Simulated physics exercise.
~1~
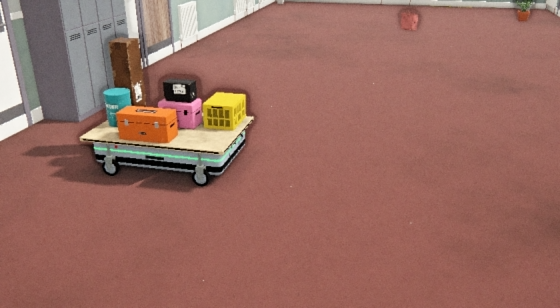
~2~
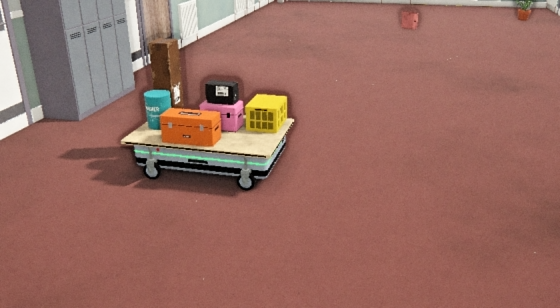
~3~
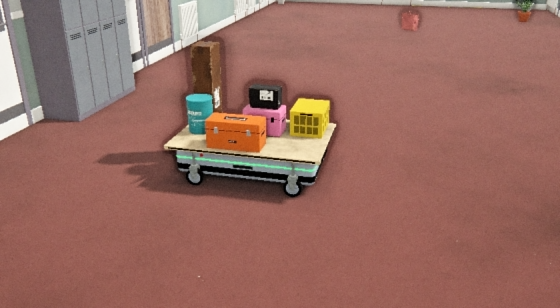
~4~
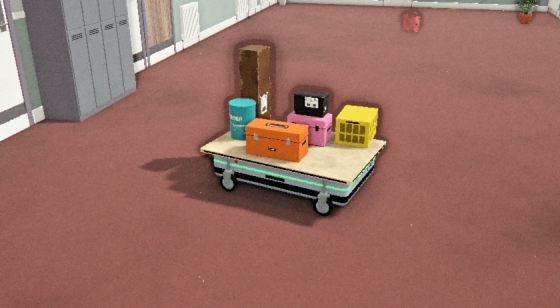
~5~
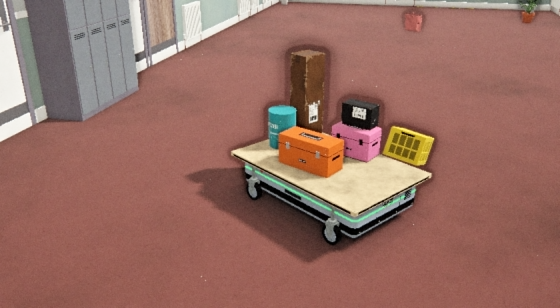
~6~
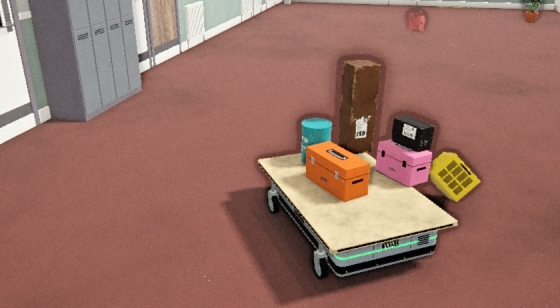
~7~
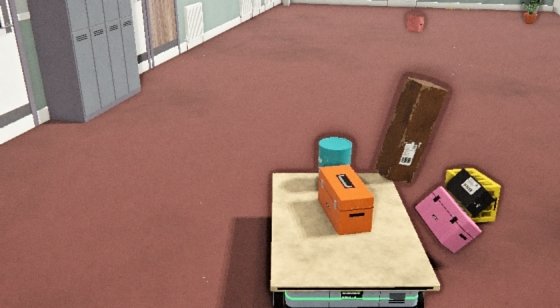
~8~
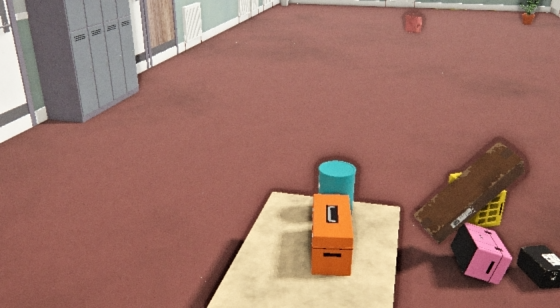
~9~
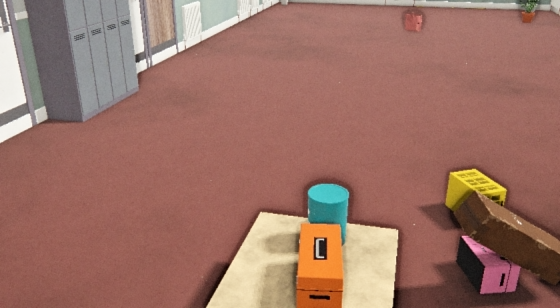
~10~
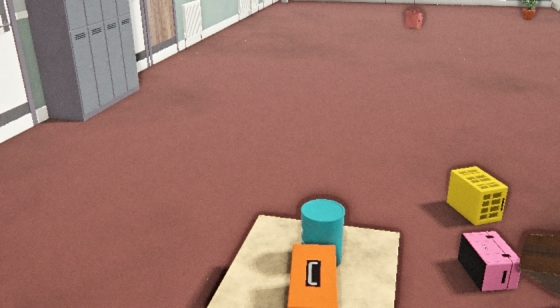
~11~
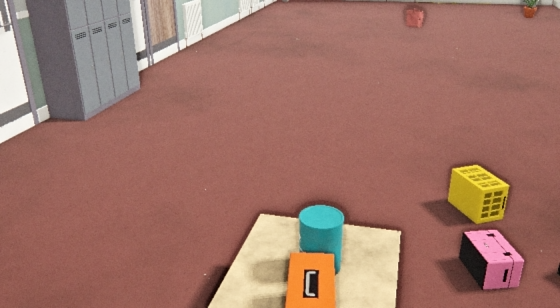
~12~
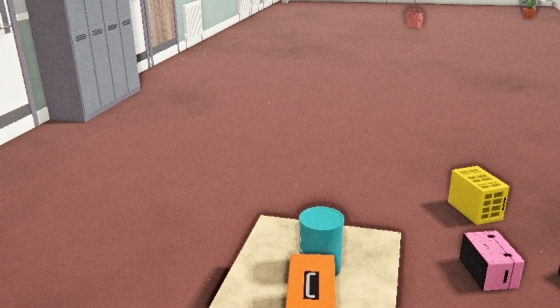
In this clip, a flat cart carrying six items rolls right across a reddish floor, then turns toward the viewer, spilling the yellow crate, then the black parcel, pink toolbox and brown box, before stopping with the orange toolbox and turquoise pail still aboard.
